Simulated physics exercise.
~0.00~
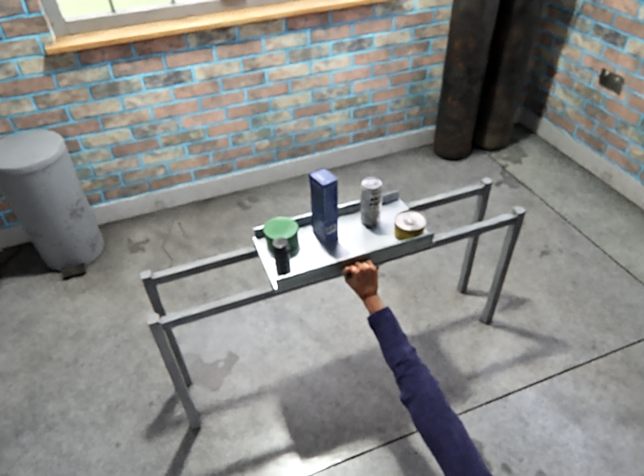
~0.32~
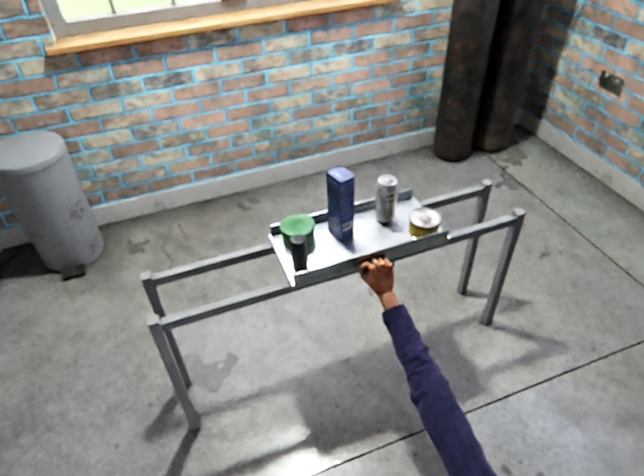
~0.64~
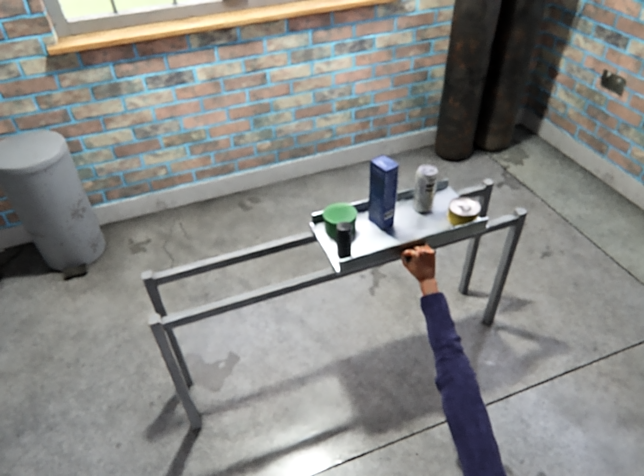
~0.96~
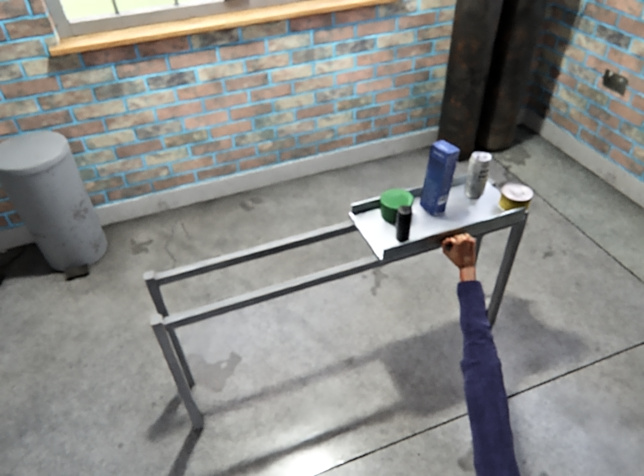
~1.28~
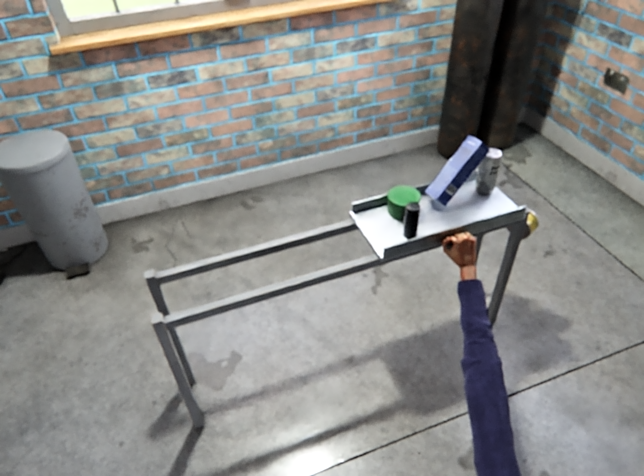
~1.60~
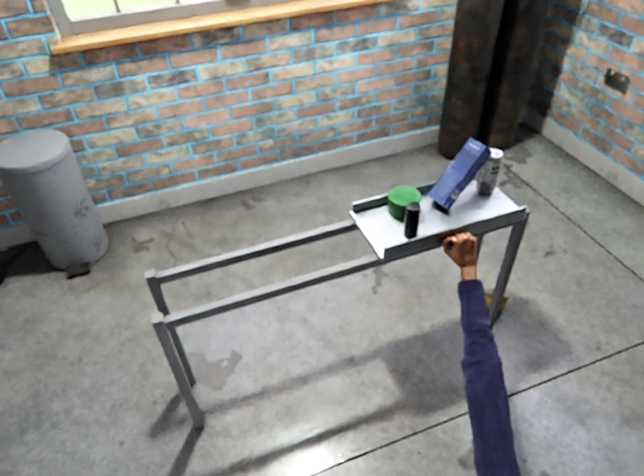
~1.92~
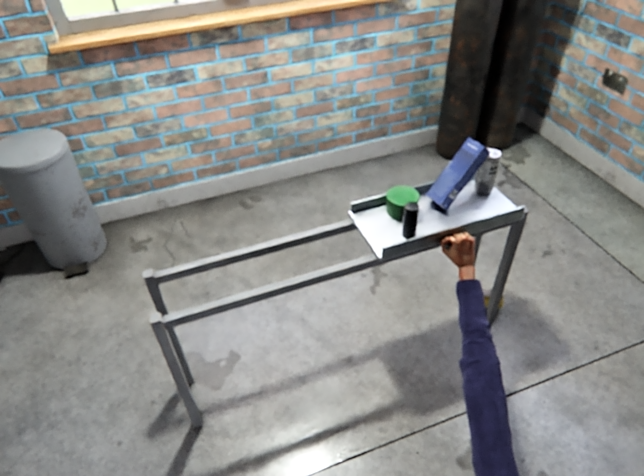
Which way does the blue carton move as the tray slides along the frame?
The blue carton moves to the right.
